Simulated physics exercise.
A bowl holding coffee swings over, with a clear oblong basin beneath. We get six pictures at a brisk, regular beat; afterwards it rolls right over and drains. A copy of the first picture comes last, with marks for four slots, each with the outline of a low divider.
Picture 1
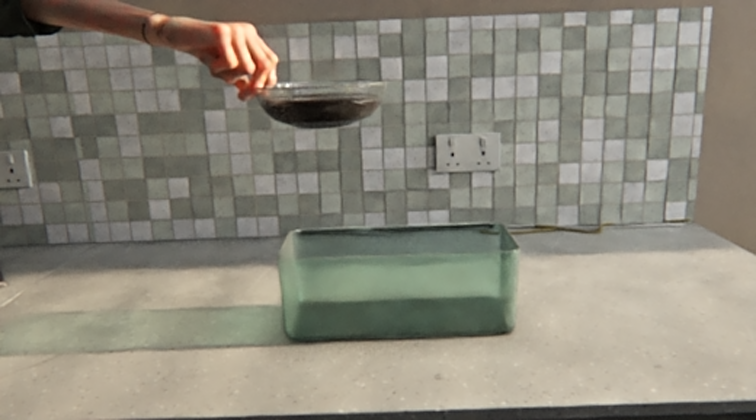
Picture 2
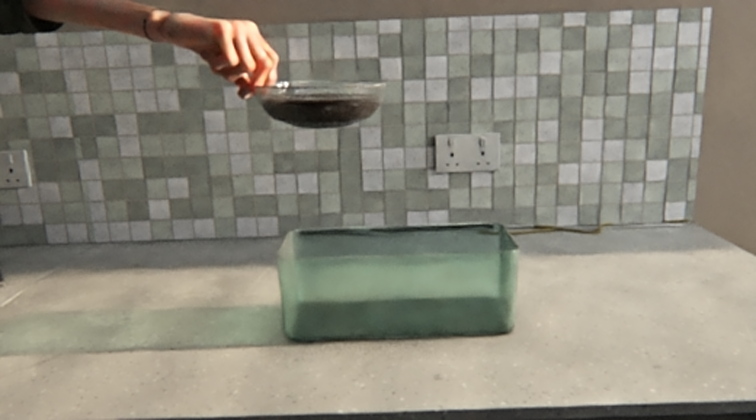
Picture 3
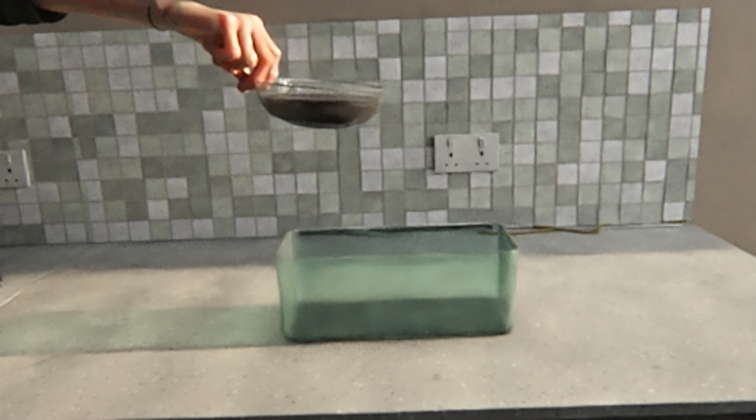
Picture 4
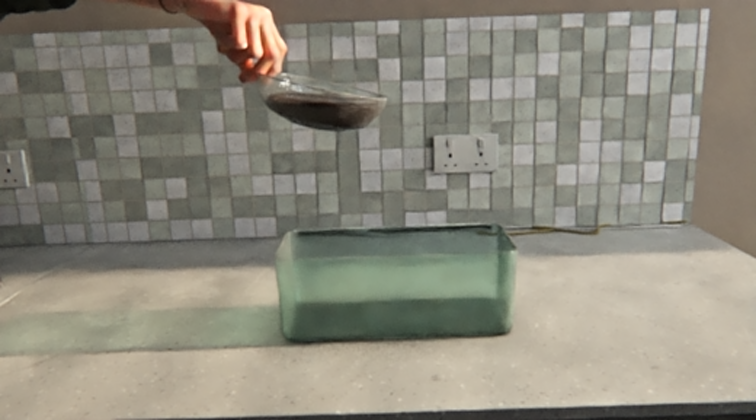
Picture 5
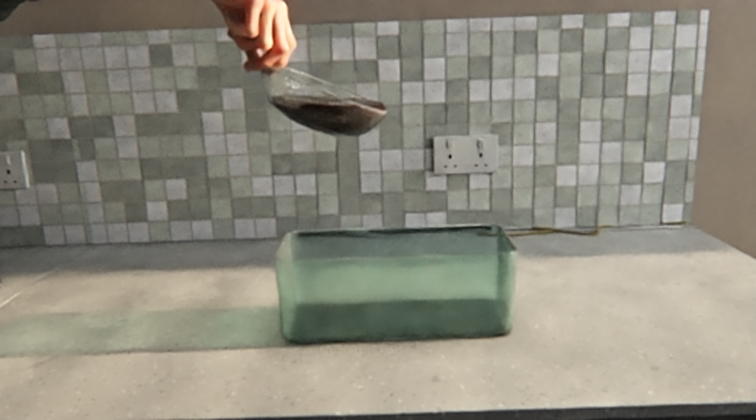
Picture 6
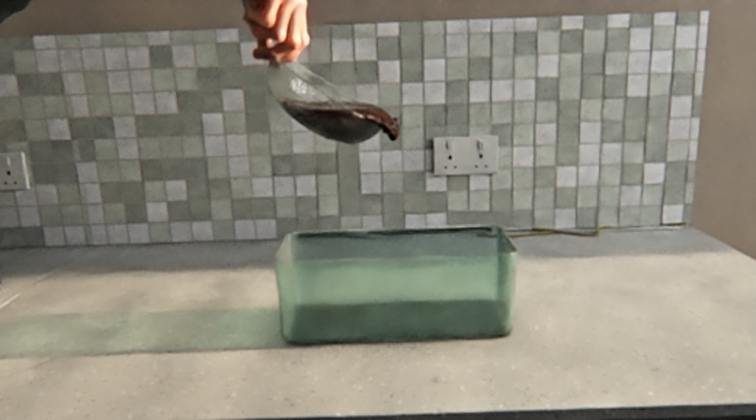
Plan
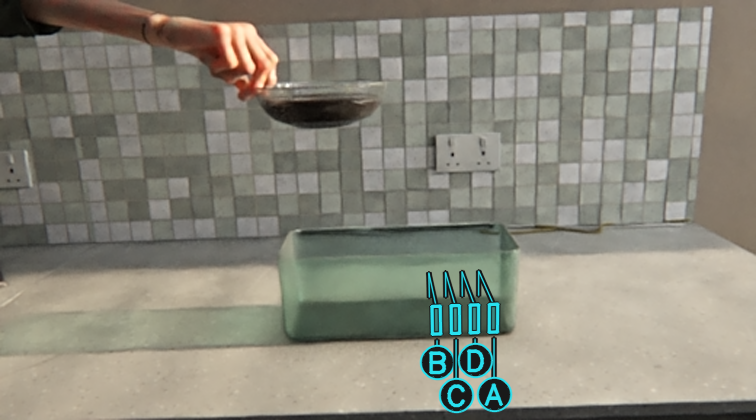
A hand held a clear bowl of dark coffee above a greenish, see-through oblong basin on a counter, then gradually tipped it to the right until the coffee began to slip over the lip.
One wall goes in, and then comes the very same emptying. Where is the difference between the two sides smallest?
B is best.
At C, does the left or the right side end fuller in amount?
The left one.
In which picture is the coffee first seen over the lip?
Picture 5.
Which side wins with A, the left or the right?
More ends on the left.
In cyan, A at (494, 338); B at (437, 340); C at (456, 339); D at (475, 338).
If A is chosen, about 89 % ends left of the wall and 9 % right of it; 3 % is lost outside.
If B is chosen, about 49 % ends left of the wall and 50 % right of it.
If C is chosen, about 76 % ends left of the wall and 21 % right of it.
If D is chosen, about 92 % ends left of the wall and 5 % right of it.
